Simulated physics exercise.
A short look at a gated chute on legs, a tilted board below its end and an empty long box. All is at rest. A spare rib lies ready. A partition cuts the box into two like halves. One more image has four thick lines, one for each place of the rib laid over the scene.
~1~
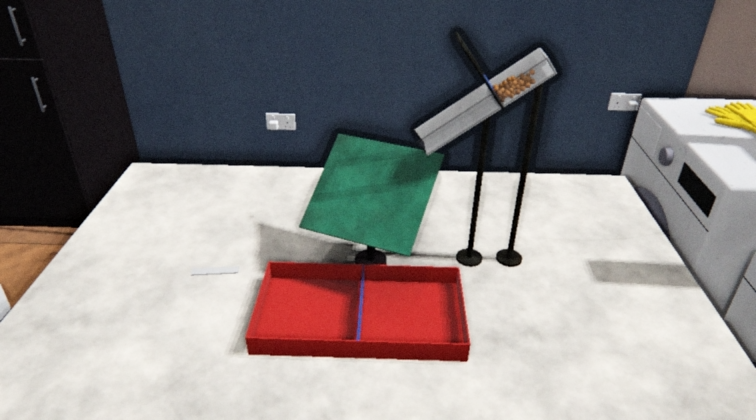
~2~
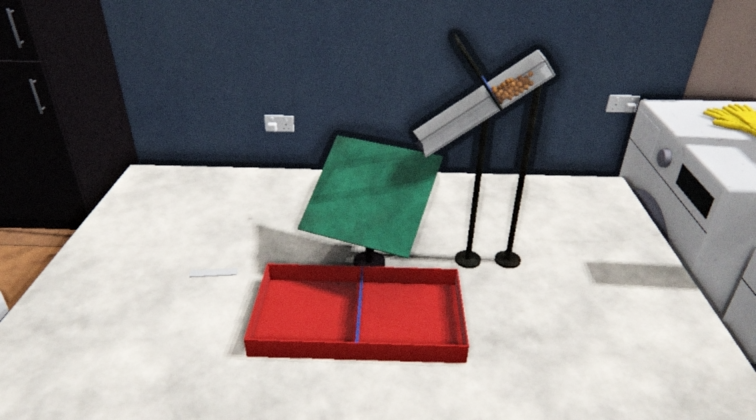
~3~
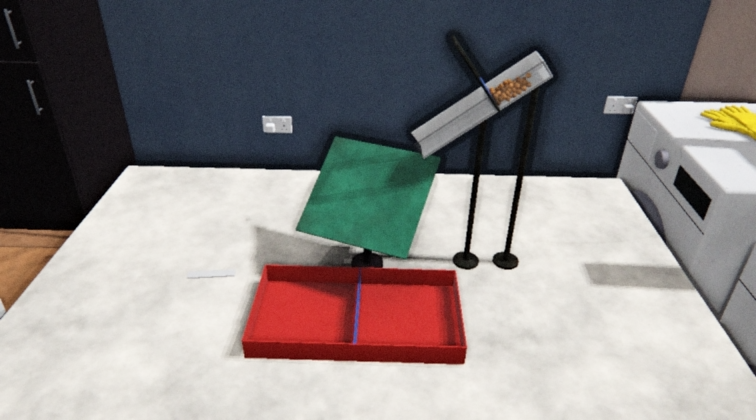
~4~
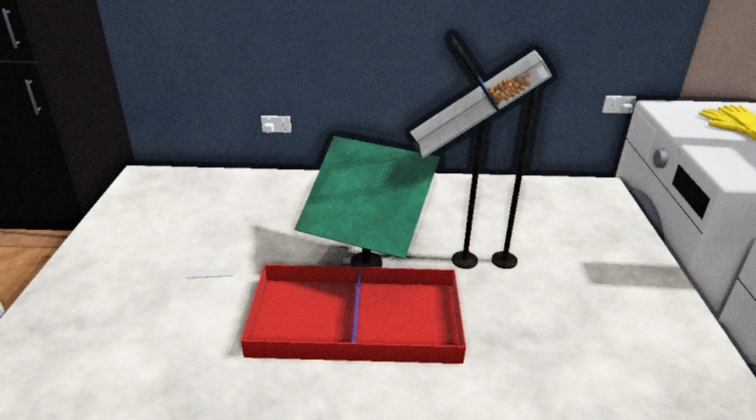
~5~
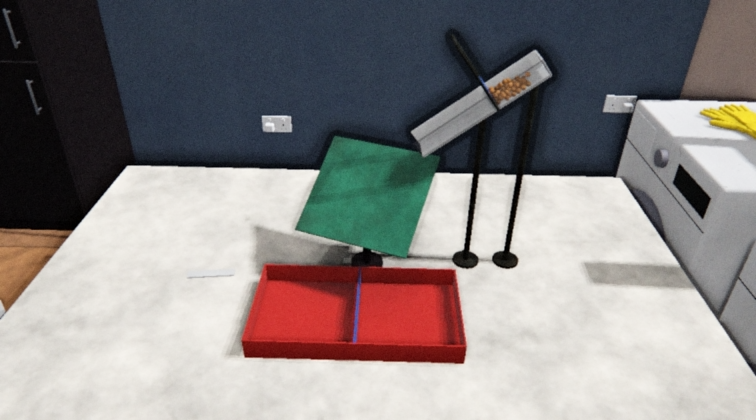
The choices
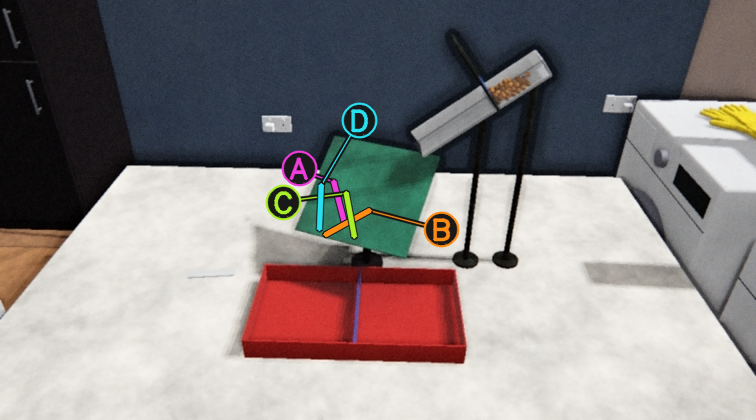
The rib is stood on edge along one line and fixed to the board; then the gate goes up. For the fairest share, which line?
It is C.
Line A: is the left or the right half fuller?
More lands on the left.
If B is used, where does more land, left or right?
More lands on the left.
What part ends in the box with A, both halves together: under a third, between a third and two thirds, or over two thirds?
Line A gives over two thirds.
On the marked copy, line A from (333, 181) to (344, 222); line B from (369, 210) to (325, 234); line C from (346, 193) to (354, 236); line D from (321, 185) to (319, 228).
With A, of what is caught, the whole lot in the left half, none at all in the right.
With B, of what is caught, the whole lot in the left half, none at all in the right.
With C, of what is caught, close to half in the left half, close to half in the right.
With D, of what is caught, the whole lot in the left half, none at all in the right.
